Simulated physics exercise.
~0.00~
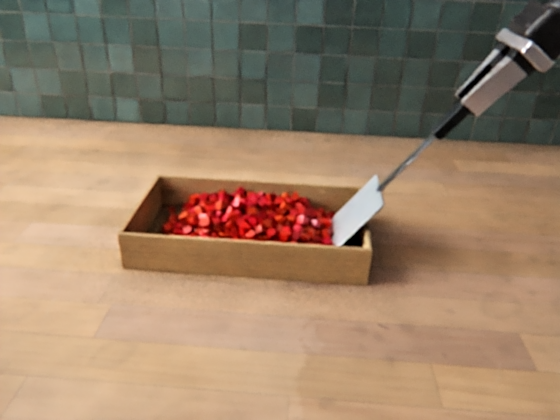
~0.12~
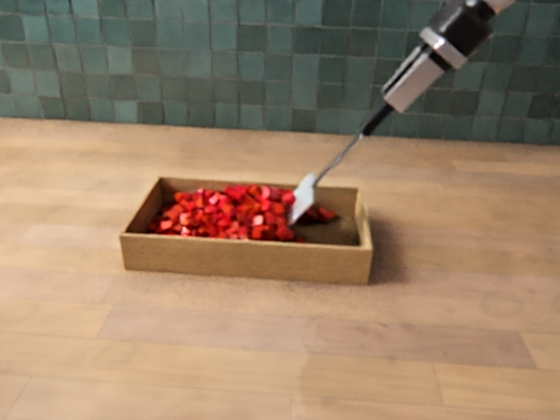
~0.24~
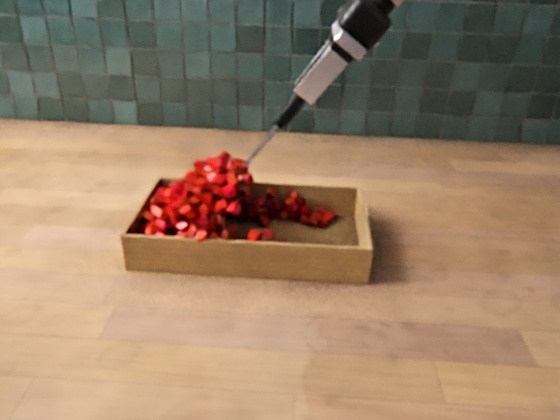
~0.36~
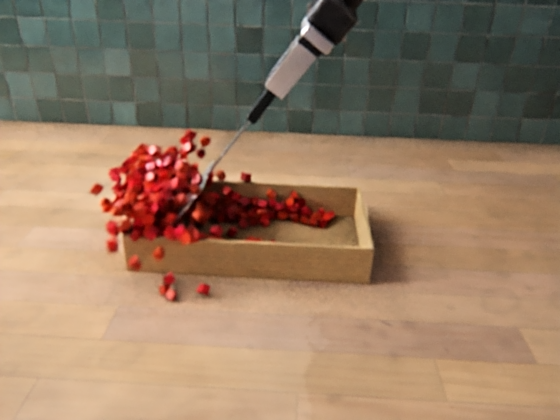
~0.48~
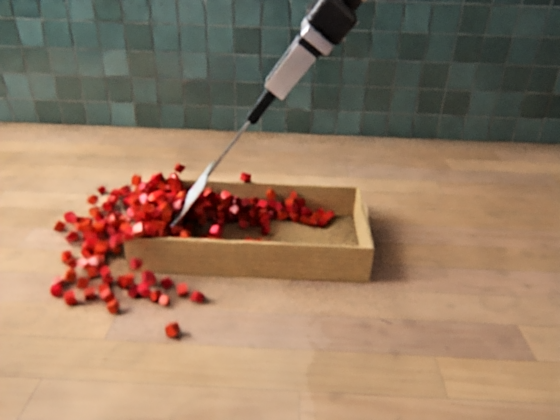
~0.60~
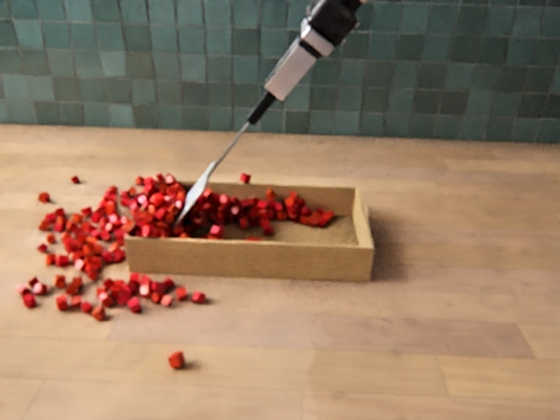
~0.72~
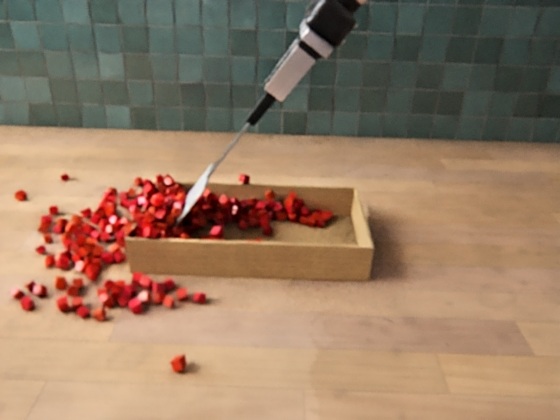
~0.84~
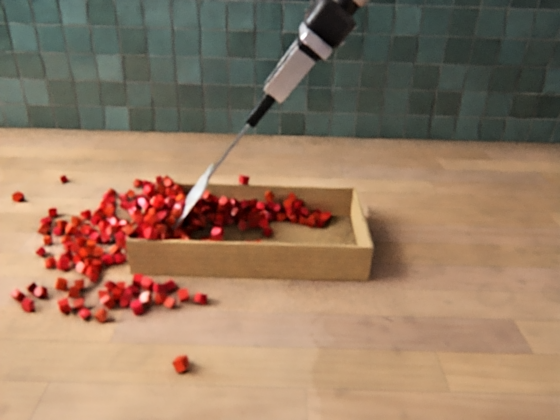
To begin with, a robot arm holds a turner at the right end of a shallow, open tray filled with small red vegetable dice on a wooden surface, before a green tiled wall. The turner sweeps left through the tray, pushing the dice into a rising heap. As it nears the left end, the heap swells above the rim and bursts over the side. The turner stops while dice scatter and tumble across the surface, left and in front. Finally, the spilled pieces settle, with one lying apart in front, while many dice remain in the tray around the still blade.
